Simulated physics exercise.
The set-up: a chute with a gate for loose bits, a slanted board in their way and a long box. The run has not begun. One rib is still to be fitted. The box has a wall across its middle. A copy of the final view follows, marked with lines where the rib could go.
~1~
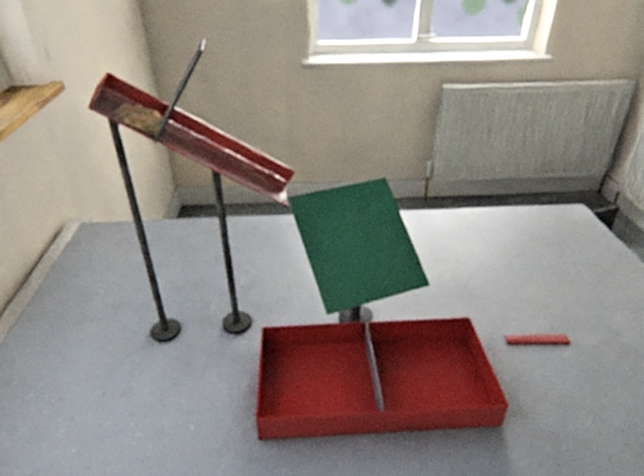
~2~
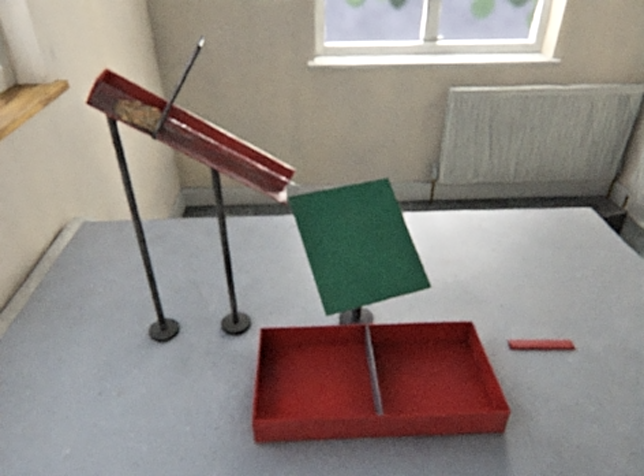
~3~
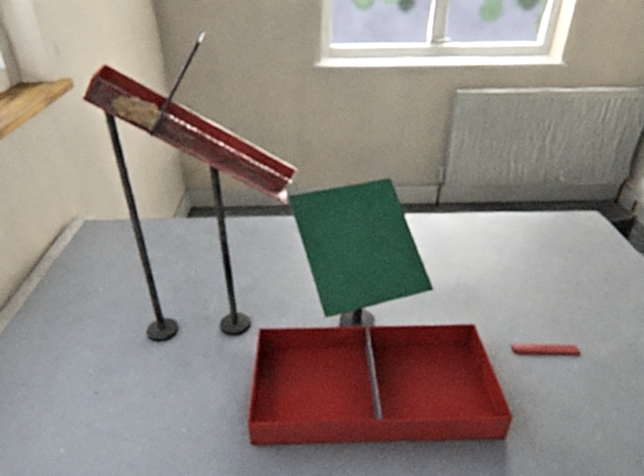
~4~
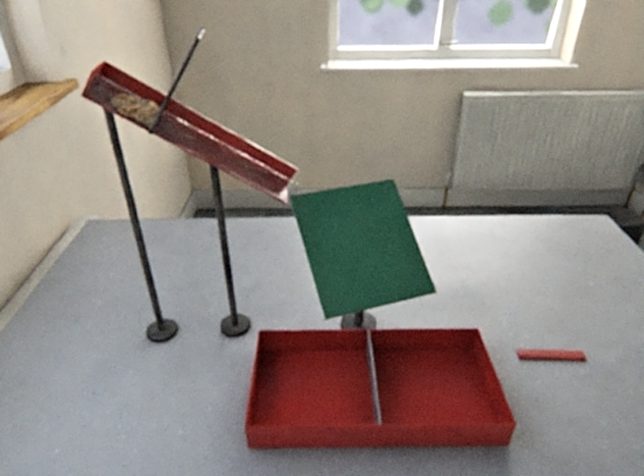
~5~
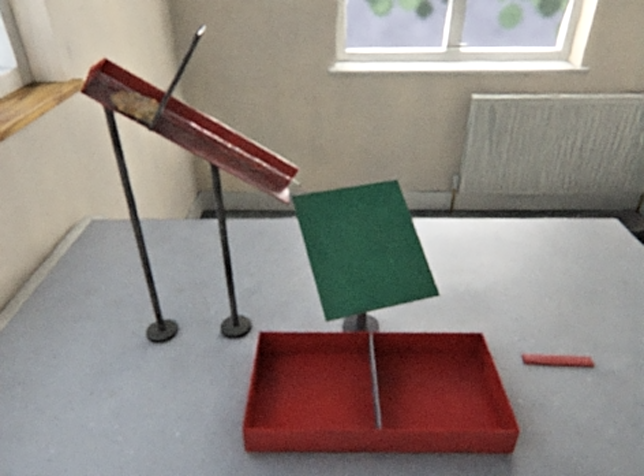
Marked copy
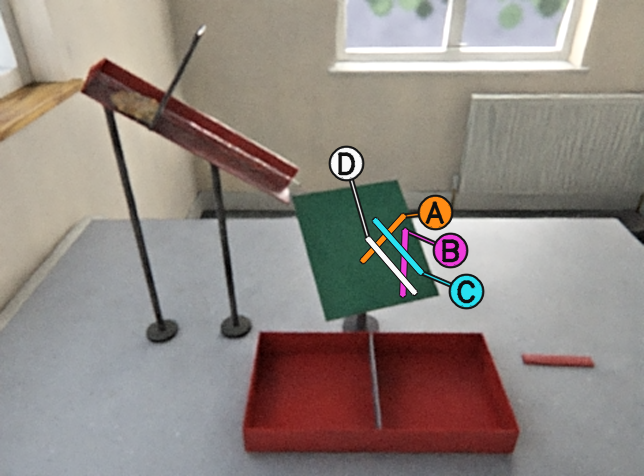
A green slanted board stood between a raised red chute holding a small tan heap behind a thin rod and a divided red box, and nothing moved except the view, which shifted slightly.
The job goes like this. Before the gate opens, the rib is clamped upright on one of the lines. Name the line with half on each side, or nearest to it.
The best line is A.
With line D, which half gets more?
More lands on the right.
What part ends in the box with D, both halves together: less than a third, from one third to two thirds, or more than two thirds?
More than two thirds.
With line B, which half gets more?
The right half.
On the marked copy, line A from (403, 216) to (363, 260); line B from (405, 230) to (402, 294); line C from (375, 220) to (420, 272); line D from (368, 239) to (414, 292).
If A is chosen, of what is caught, about a third in the left half, about two thirds in the right.
If B is chosen, of what is caught, a stray few in the left half, nearly all in the right.
If C is chosen, of what is caught, none in the left half, all in the right.
If D is chosen, of what is caught, none in the left half, all in the right.
